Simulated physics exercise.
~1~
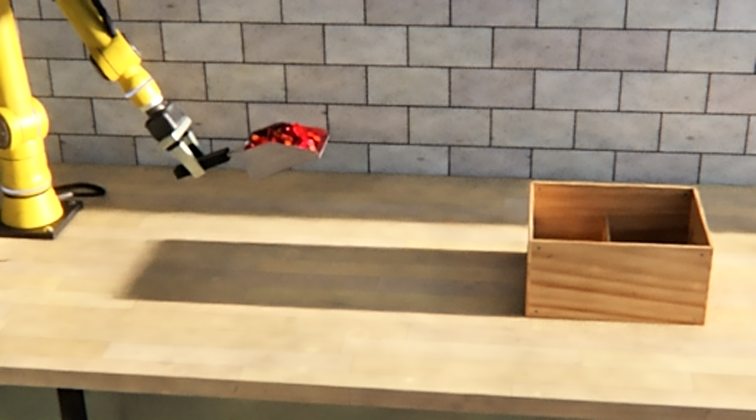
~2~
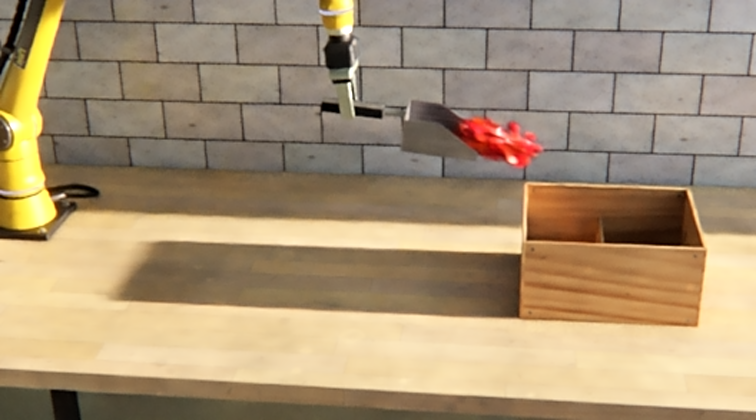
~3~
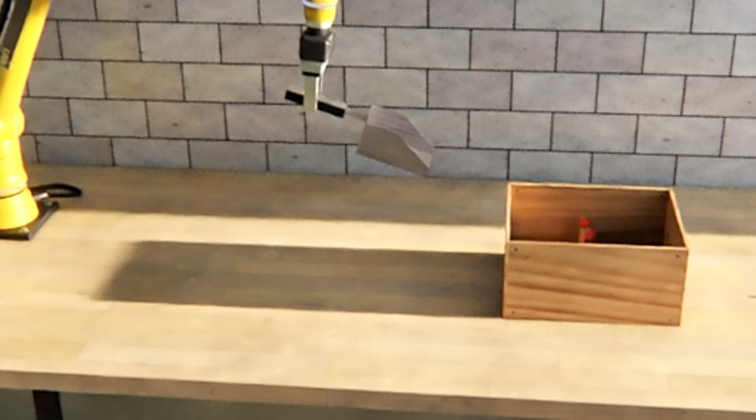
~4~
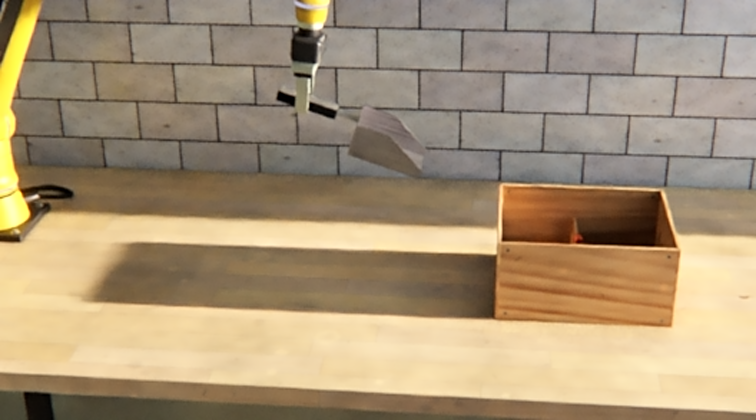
At first, a yellow robot arm on the left of a wooden table holds a metal scoop heaped with small red pieces, up in front of a pale brick wall. The arm carries the scoop to the right, toward an open wooden box with a dividing wall inside. As the scoop tips forward, the red pieces slide off its front in a clump toward the box. The arm then draws the emptied scoop back a little to the left, tilting it further down, while a few red bits show above the divider. Finally, the scoop hangs tilted and nearly still, with the pieces settled low inside the box, most of them beyond the divider.
